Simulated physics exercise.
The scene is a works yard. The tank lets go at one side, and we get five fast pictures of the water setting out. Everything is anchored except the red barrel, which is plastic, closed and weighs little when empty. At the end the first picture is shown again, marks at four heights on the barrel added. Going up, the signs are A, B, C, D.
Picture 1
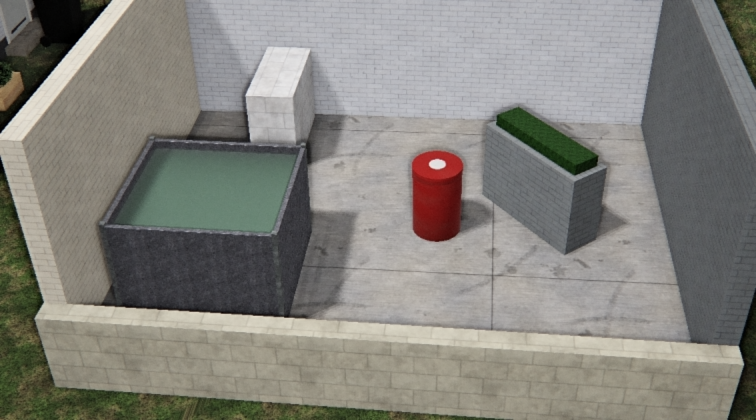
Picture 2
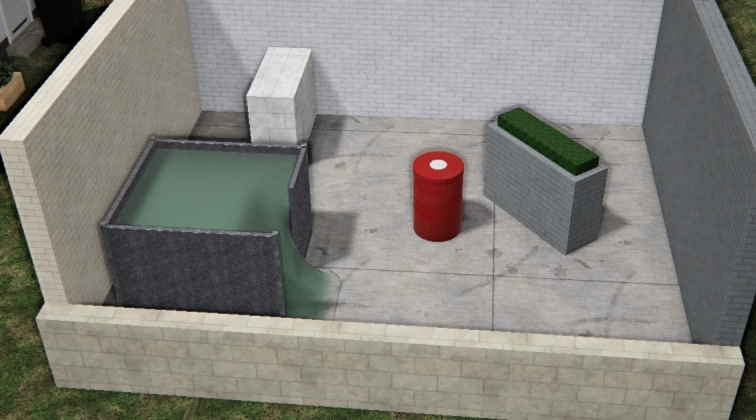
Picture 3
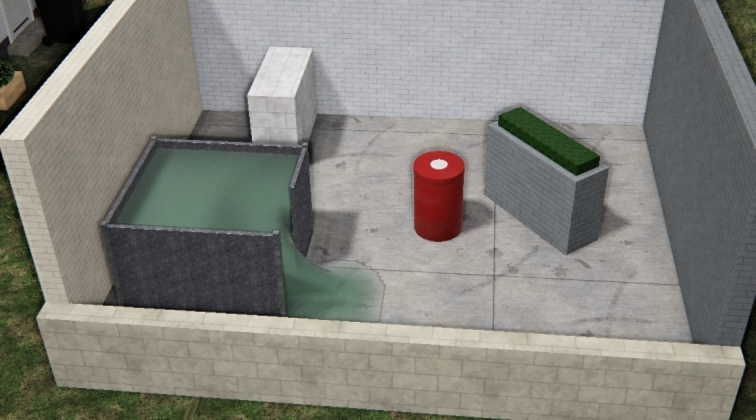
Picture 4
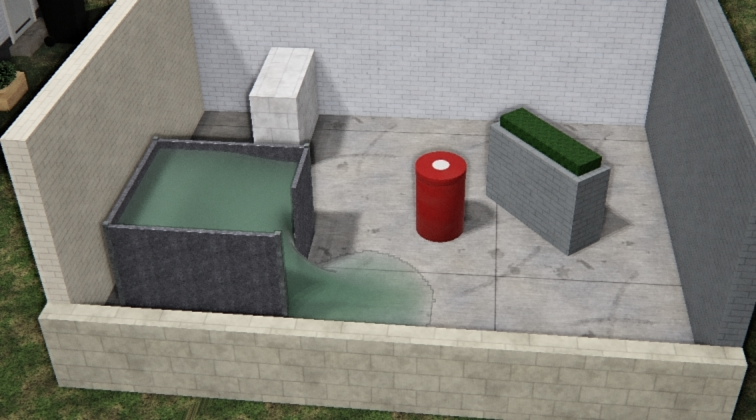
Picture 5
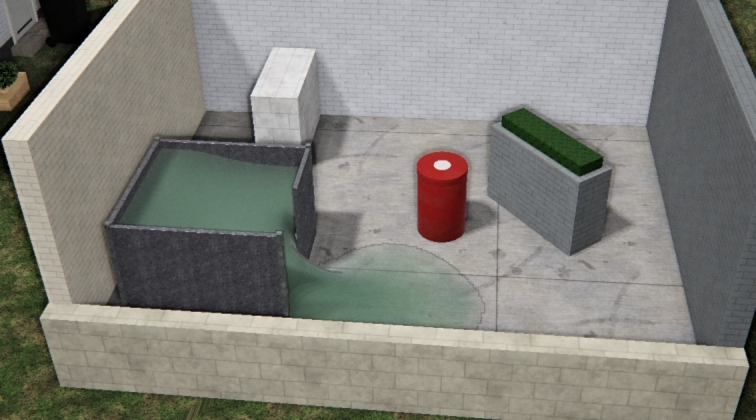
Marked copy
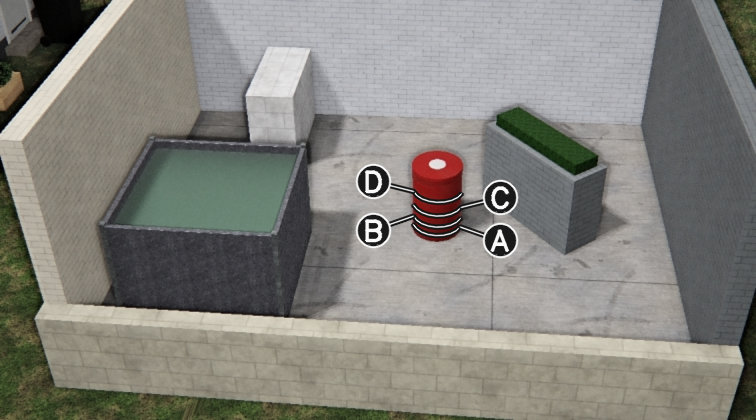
The clip opens on a walled yard with a dark tank full of greenish water at left, a red barrel near the middle and a hedge-topped planter at right. Part of the tank's right side is then open, and water pours out, spreading rightward across the concrete in a widening pool.
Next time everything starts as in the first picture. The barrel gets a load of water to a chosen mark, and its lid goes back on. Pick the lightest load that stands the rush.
B is the one.
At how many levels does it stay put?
Three.
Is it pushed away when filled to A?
Yes, it does.
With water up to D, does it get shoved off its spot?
No, that is safe.
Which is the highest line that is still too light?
A.
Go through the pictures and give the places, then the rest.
Lid of the red barrel at (438, 164); tank full, its middle at (210, 190).
Water covers 2 % of the ground and is seen nearest the barrel at (322, 271).
Water covers 4 % of the ground and is seen nearest the barrel at (373, 276).
Water covers 8 % of the ground and is seen nearest the barrel at (405, 267).
Lid of the red barrel at (443, 165); water covers 12 % of the ground and is seen nearest the barrel at (419, 253).
On the marked copy, A at (435, 235); B at (435, 227); C at (436, 216); D at (436, 202); from the bottom up A, B, C, D.
For line A, it is pushed about its own width away.
For line B, it does not move.
For line C, it does not move.
For line D, it does not move.
